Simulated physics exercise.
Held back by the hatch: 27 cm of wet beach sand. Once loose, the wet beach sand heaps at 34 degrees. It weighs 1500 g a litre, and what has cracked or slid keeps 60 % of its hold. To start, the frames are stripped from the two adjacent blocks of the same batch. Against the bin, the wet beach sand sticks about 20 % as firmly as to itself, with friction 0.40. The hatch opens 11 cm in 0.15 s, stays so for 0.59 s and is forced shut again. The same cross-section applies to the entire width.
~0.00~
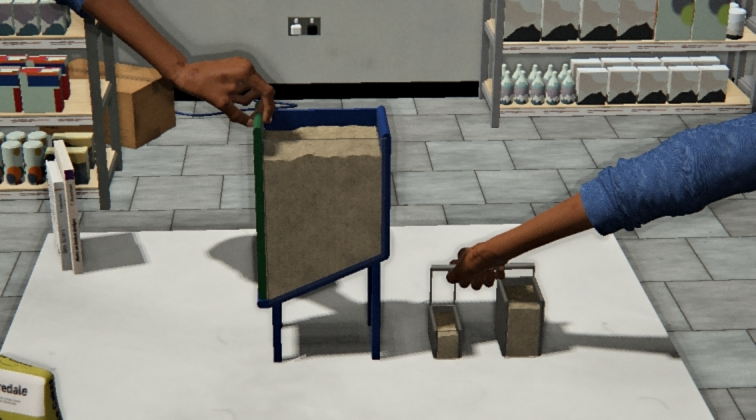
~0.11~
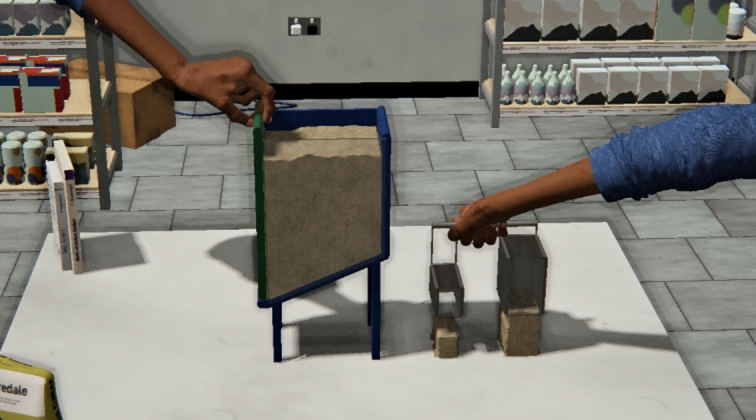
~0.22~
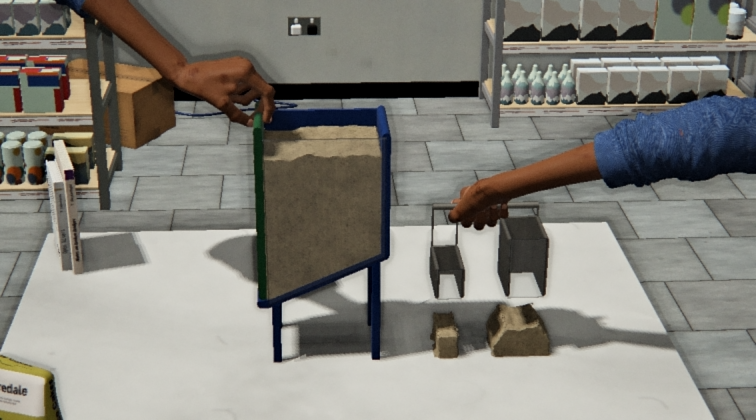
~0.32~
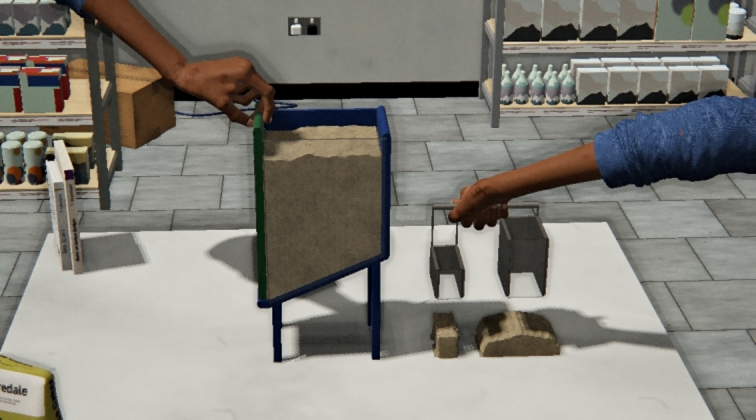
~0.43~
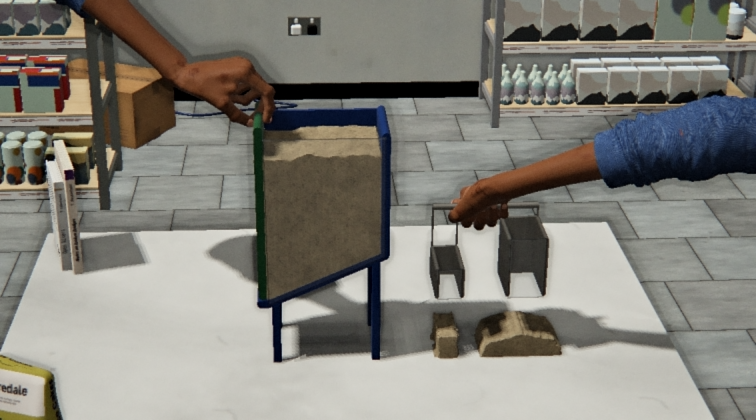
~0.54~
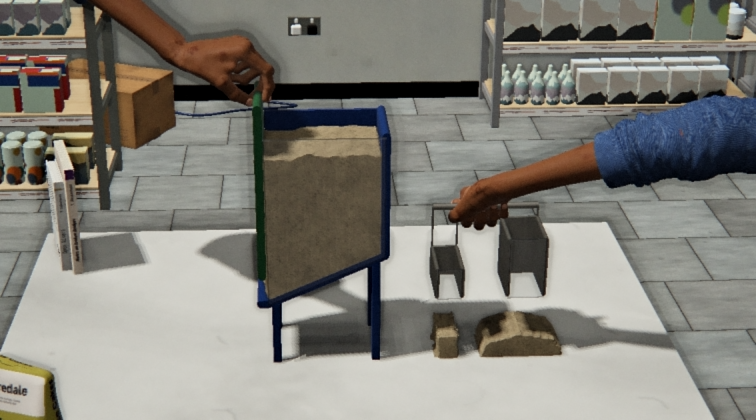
Shop interior: a hand lifting moulds off two sand blocks, the taller one slumping, then another hand raising a bin's green hatch slightly.
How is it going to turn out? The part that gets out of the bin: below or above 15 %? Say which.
The answer is above.
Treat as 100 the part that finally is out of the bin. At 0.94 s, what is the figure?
30 per cent.
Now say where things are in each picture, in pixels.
The first picture shows top of the hatch at (257, 132), not yet moved; highest point of the wet beach sand at (359, 156); test blocks 4.5 cm, 9.5 cm high (left to right).
The second picture shows top of the hatch at (257, 132), not yet moved; highest point of the wet beach sand at (359, 156); test blocks 4.5 cm, 8.9 cm high (left to right).
The third picture shows top of the hatch at (257, 132), not yet moved; highest point of the wet beach sand at (359, 156); test blocks 4.5 cm, 5.9 cm high (left to right).
The fourth picture shows top of the hatch at (257, 132), not yet moved; highest point of the wet beach sand at (359, 156); test blocks 4.5 cm, 4.5 cm high (left to right).
The fifth picture shows top of the hatch at (257, 132), not yet moved; highest point of the wet beach sand at (359, 156); test blocks 4.5 cm, 4.5 cm high (left to right).
The sixth picture shows top of the hatch at (257, 111), moved 3.6 cm; highest point of the wet beach sand at (359, 156); test blocks 4.5 cm, 4.5 cm high (left to right).
By 0.73 s, the hatch is 11 cm open and 1 % is out.
By 0.94 s, the hatch is 11 cm open and 11 % is out.
By 1.16 s, the hatch is 11 cm open and 22 % is out.
By 1.38 s, the hatch is 2.8 cm open and 32 % is out.
By 1.63 s, at the end, the hatch is shut and 32 % is out.
